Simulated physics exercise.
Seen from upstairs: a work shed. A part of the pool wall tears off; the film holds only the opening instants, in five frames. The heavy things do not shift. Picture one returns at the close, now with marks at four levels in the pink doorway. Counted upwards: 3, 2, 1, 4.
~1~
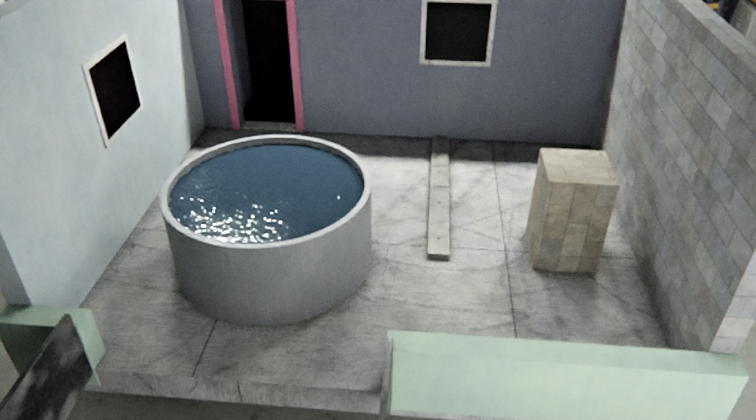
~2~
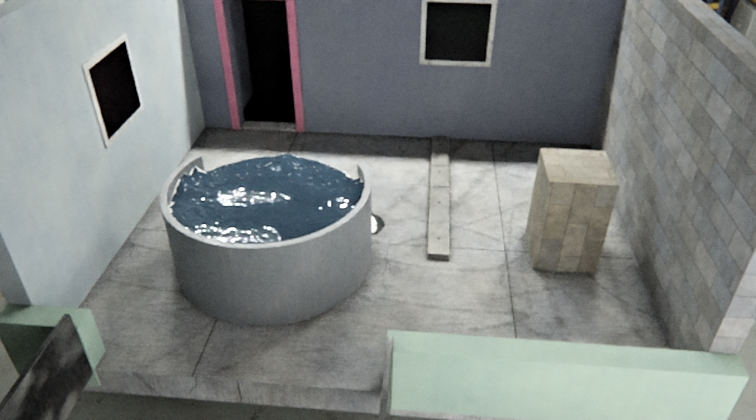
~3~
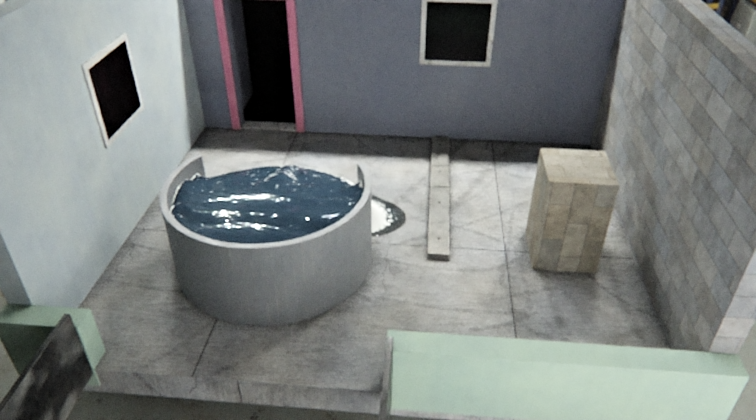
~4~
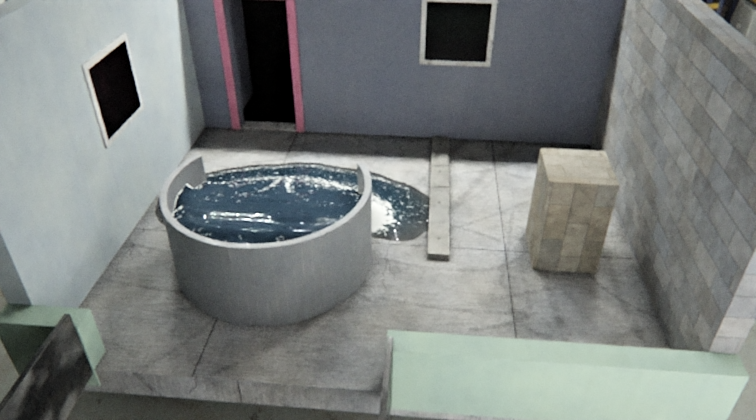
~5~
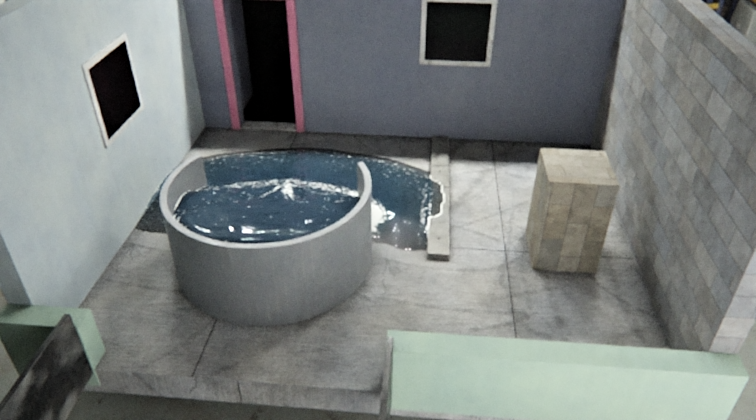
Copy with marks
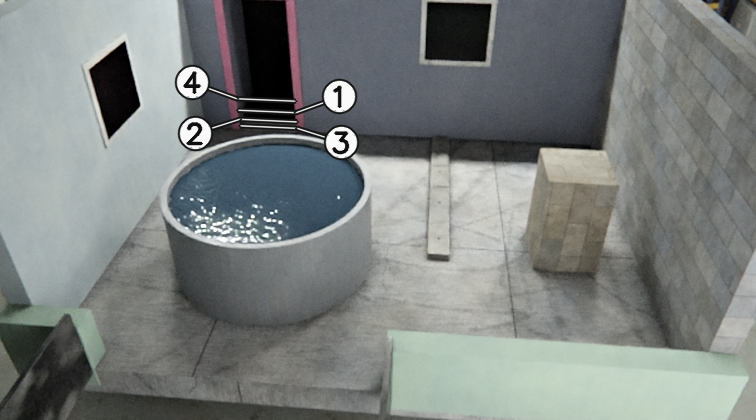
In a walled work shed, water pours from the round pool's open back and spreads across the floor.
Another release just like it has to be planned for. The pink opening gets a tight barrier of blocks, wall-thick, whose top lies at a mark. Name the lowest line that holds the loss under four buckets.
It is 4.
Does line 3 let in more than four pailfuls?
Yes.
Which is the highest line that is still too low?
1 it is.
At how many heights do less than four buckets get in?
One.
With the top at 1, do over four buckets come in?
Yes, that goes wrong.
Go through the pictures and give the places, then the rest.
In the first picture, water in the pool at rest, its middle at (268, 190); foot of the pink doorway at (269, 130); open gate at (236, 315).
In the second picture, water covers 3 % of the ground, its front hidden from here.
In the third picture, 7 % of the ground under water, visible out to (398, 218).
In the fourth picture, 16 % of the ground under water, visible out to (428, 203).
In the fifth picture, 25 % of the ground under water, visible out to (178, 166).
In white, 1 at (267, 111); 2 at (268, 120); 3 at (268, 127); 4 at (265, 99); from the bottom up 3, 2, 1, 4.
For line 1, about 10 bucketfuls get in.
For line 2, dozens of bucketfuls pour in.
For line 3, dozens of bucketfuls pour in.
For line 4, a splash gets over, under a bucket.
